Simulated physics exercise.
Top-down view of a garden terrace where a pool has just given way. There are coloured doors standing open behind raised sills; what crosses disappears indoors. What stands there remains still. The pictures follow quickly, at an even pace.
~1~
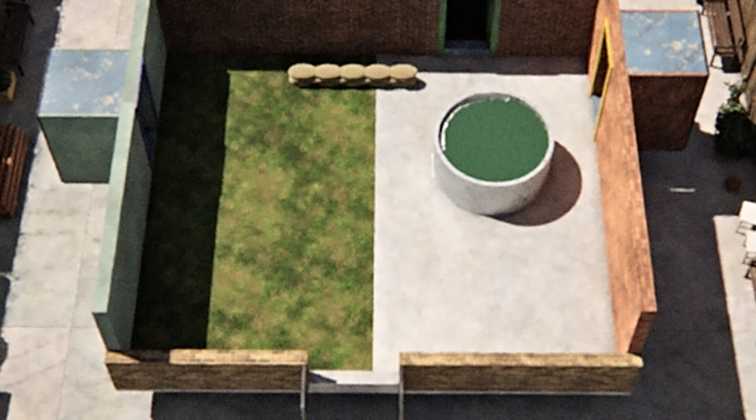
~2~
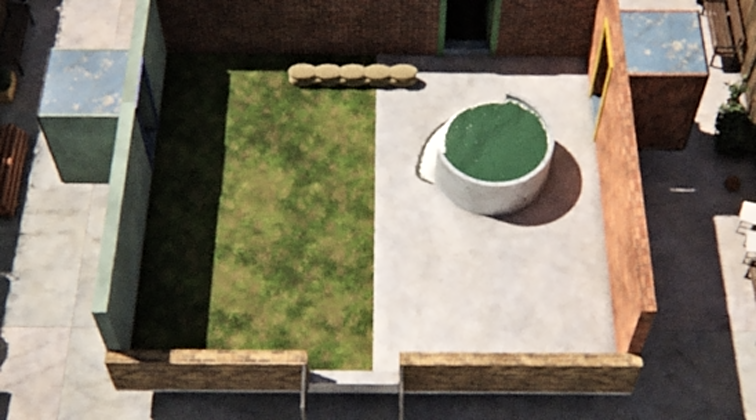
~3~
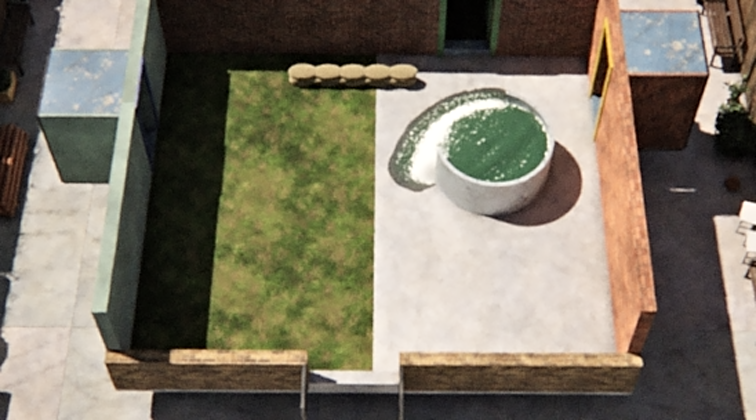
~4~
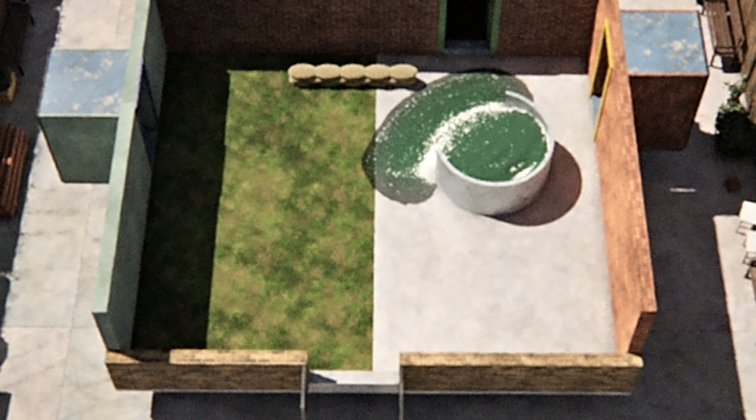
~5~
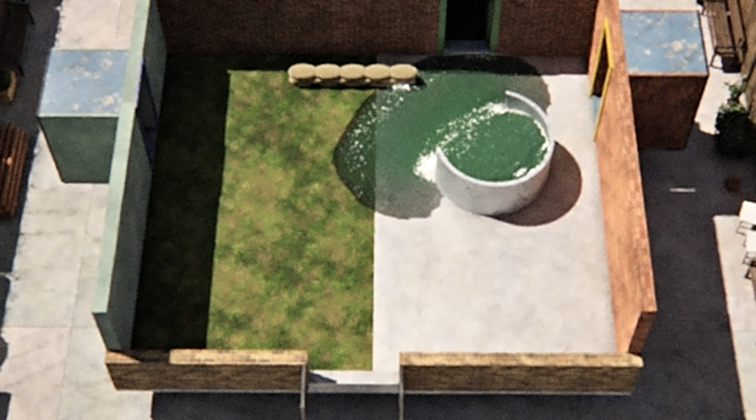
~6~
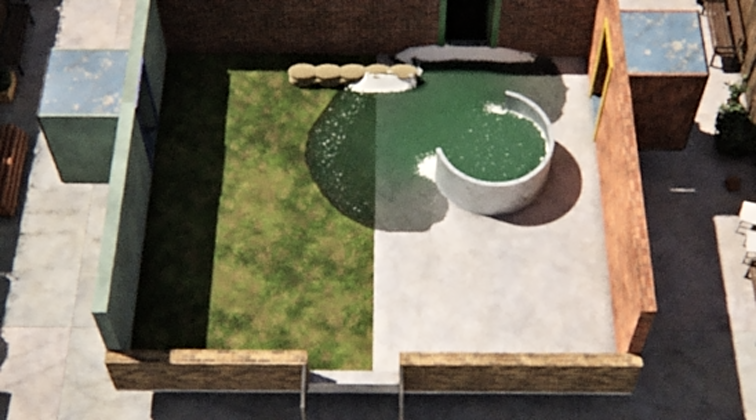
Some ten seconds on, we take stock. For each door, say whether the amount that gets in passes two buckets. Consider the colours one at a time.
Green door: Yes, yellow door: No, blue door: Yes.
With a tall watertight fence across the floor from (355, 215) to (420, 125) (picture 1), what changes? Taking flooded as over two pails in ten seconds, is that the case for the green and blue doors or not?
Reading - green door: Comes in high; blue door: Comes in low.
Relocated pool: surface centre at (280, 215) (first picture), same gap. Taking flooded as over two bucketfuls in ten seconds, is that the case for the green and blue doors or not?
Result - green door undershoots, blue door overshoots.
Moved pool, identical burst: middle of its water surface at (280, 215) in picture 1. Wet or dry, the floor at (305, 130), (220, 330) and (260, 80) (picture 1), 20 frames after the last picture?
First spot gets drenched, second spot gets drenched, third spot gets drenched.
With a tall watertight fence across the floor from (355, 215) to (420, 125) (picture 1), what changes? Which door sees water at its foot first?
My answer: The green door.
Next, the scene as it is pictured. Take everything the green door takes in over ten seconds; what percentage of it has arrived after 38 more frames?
Share by then: About 100 in a hundred.
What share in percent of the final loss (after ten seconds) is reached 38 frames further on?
Close to 95 per cent.
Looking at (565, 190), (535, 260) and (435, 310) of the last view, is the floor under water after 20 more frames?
Taking them as listed, they are waterlogged, spared and spared.
A moment on, water covers 25 % of the floor; the green door over two buckets in, the yellow door not reached, the blue door not reached.
Next, water covers 40 % of the floor; the green door far over two buckets in, the yellow door wet at the sill, nothing in, the blue door not reached.
Then, water covers 50 % of the floor; the green door far over two buckets in, the yellow door wet at the sill, nothing in, the blue door under two buckets in.
Later, water covers 75 % of the floor; the green door far over two buckets in, the yellow door wet at the sill, nothing in, the blue door over two buckets in.
In the end, water covers 95 % of the floor; the green door far over two buckets in, the yellow door wet at the sill, nothing in, the blue door over two buckets in.
